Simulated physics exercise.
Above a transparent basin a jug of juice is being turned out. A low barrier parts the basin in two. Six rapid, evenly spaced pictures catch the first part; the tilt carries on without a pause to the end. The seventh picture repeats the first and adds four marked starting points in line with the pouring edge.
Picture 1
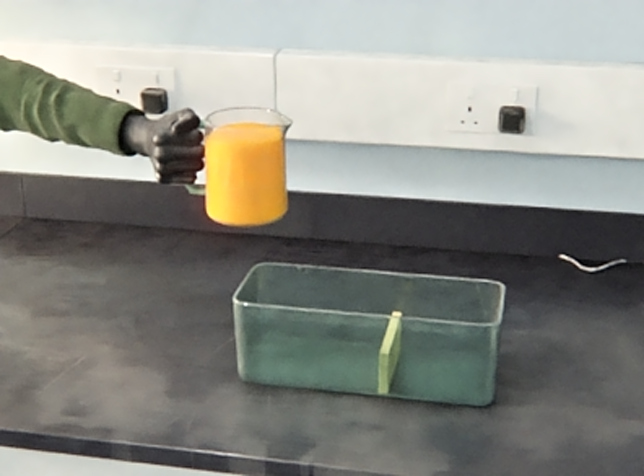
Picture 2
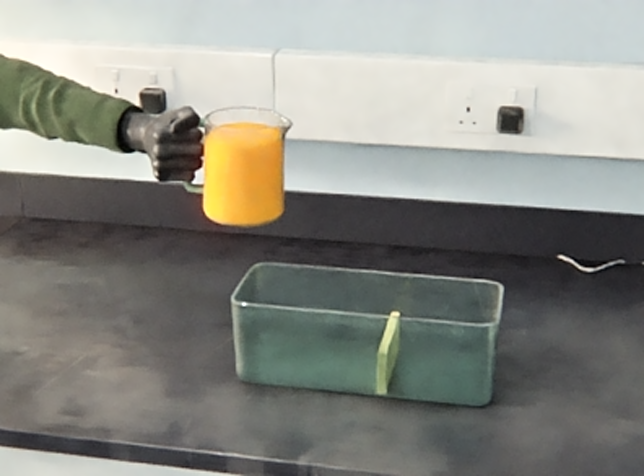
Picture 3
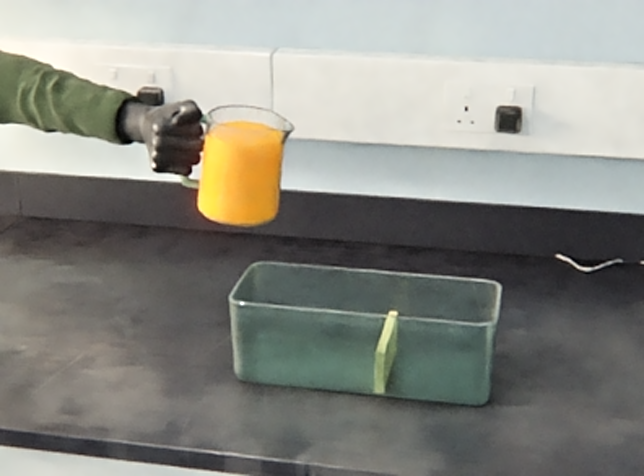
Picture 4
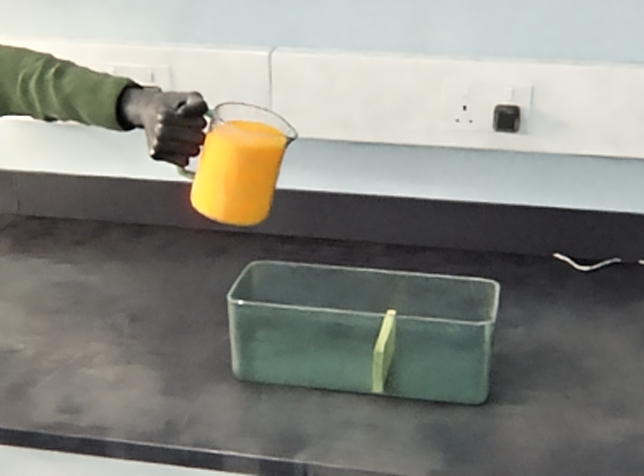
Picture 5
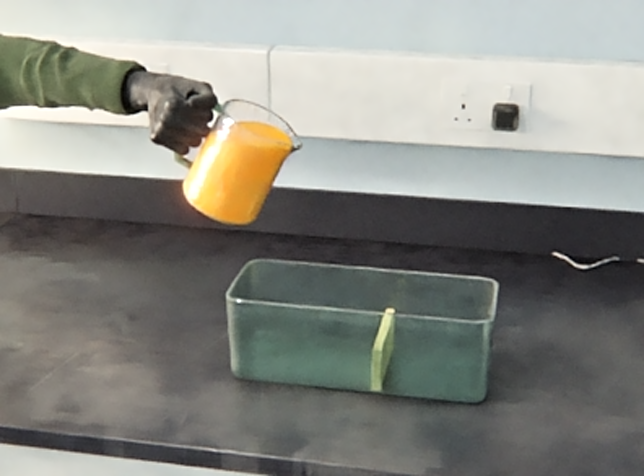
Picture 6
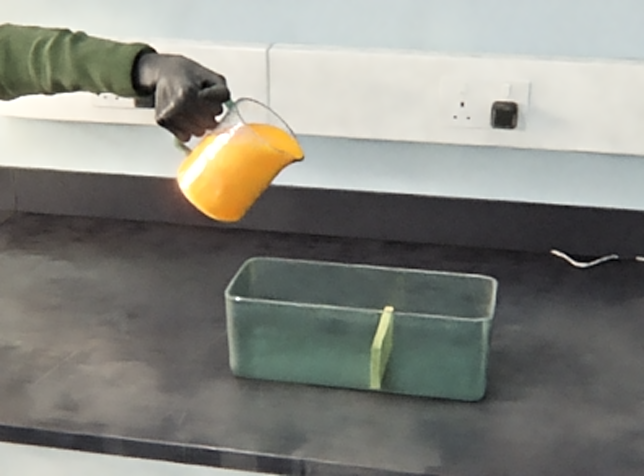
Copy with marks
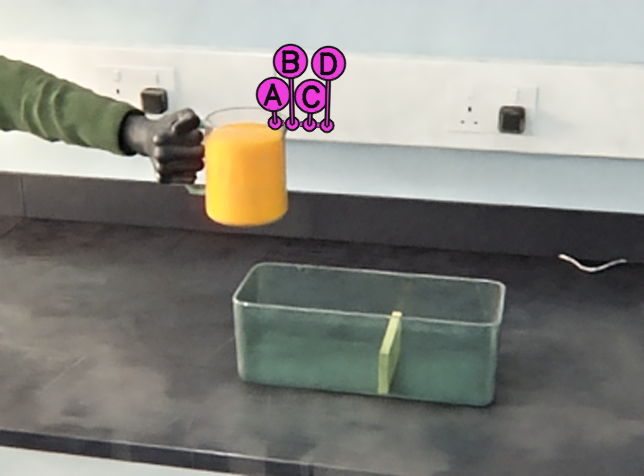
A black-gloved hand in a green sleeve reaches in from the left above a dark worktop, seen from the front and slightly above, with white socket trunking on a pale blue wall. It holds a clear jug of orange juice over a transparent, greenish basin parted by a low yellow-green barrier. The hand steadily tilts the jug rightward until juice reaches its lip, while the view shifts very slightly.
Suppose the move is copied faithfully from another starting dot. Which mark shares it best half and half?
Use place D.
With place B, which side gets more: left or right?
The left one.
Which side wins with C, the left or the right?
The left side.
On the marked copy, A at (275, 122); B at (292, 123); C at (309, 124); D at (326, 125).
For place A, about 91 % ends left of the wall and 5 % right of it; 4 % is lost outside.
For place B, about 89 % ends left of the wall and 3 % right of it; 8 % is lost outside.
For place C, about 86 % ends left of the wall and 8 % right of it; 6 % is lost outside.
For place D, about 52 % ends left of the wall and 45 % right of it.
